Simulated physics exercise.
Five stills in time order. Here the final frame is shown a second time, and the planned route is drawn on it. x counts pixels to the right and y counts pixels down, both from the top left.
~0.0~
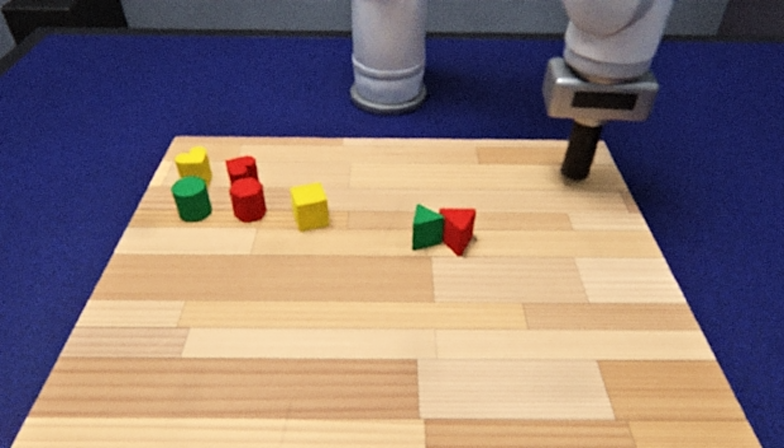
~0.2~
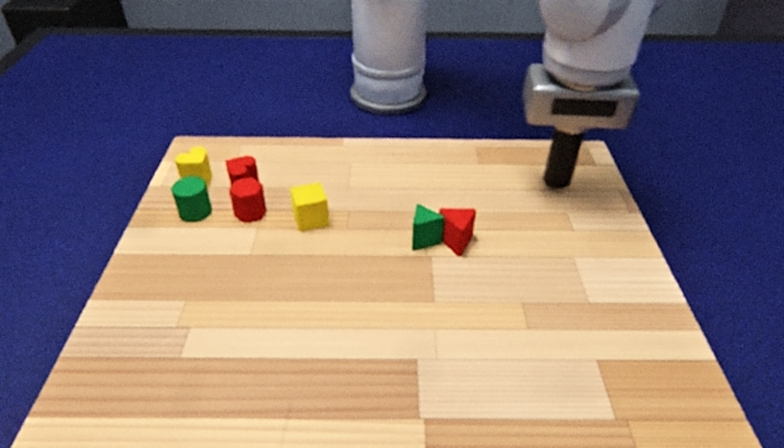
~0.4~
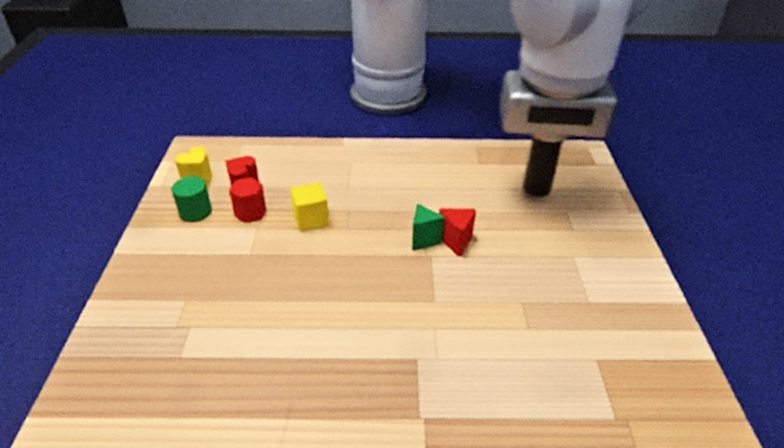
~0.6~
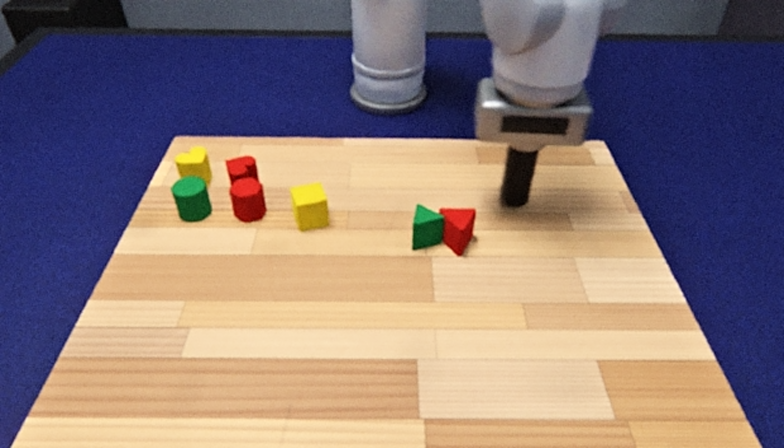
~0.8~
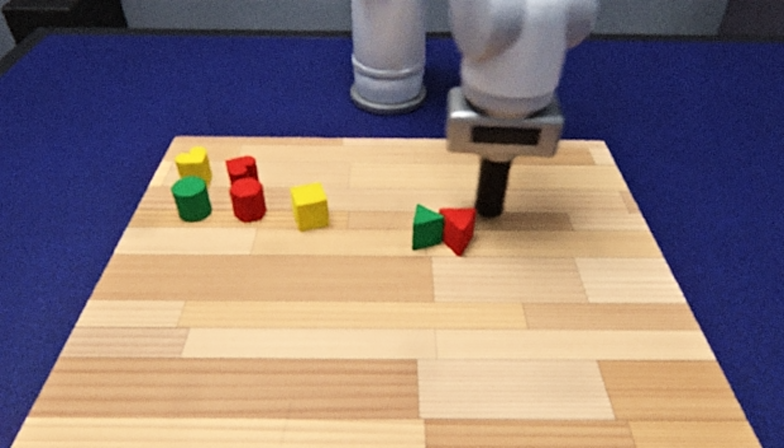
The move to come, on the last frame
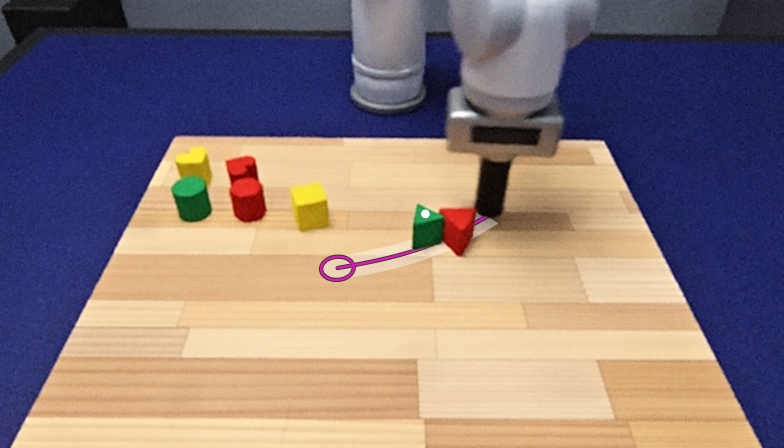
A robot arm with a dark, rod-like tip moves steadily left and slightly nearer over a light wooden board on a blue surface, seen from above by a still camera. A yellow heart, green cylinder and two red pieces sit at the board's upper left, with a yellow block beside them and green and red triangular blocks near the centre. The tip closes in on the red triangular block while every block stays still.
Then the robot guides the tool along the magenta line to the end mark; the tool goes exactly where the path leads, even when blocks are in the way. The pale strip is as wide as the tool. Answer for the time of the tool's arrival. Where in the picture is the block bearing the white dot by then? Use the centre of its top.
It should be at about (306, 242).
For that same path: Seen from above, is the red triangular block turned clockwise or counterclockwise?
From above, it looks like the red triangular block goes counterclockwise.
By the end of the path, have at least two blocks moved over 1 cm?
It seems so.
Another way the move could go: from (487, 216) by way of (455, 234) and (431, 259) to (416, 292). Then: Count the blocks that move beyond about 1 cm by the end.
Moved: Exactly two.
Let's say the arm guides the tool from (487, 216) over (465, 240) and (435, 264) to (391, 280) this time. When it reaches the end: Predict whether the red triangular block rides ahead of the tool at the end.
When the path ends, it will sit ahead of the tool.
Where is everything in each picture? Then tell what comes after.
In the first frame, tip of the tool (575, 173), middles of tops, yellow square piece (309, 193), green triangular block (425, 214), red triangular block (459, 215).
In the second frame, tool (557, 180), nothing pushed.
In the third frame, tool (537, 189), nothing pushed.
In the fourth frame, tool (514, 198), nothing pushed.
In the fifth frame, tool (488, 209), yellow square piece (309, 193), green triangular block (425, 214), red triangular block (459, 215).
The line goes from (487, 216) via (422, 248), ending at (337, 268); the dot is on the green triangular block.
What follows on the original path. One third of the way, tool (447, 231); green triangular block (416, 218), turned 50° clockwise; red triangular block (445, 230), turned 15° clockwise.
Two thirds of the way, tool (395, 249); green triangular block (367, 231), turned 55° clockwise; red triangular block (434, 240), turned 25° anticlockwise.
At the end, tool (337, 261); yellow square piece unmoved; green triangular block (307, 242), turned 55° clockwise; red triangular block (434, 240), turned 25° anticlockwise.
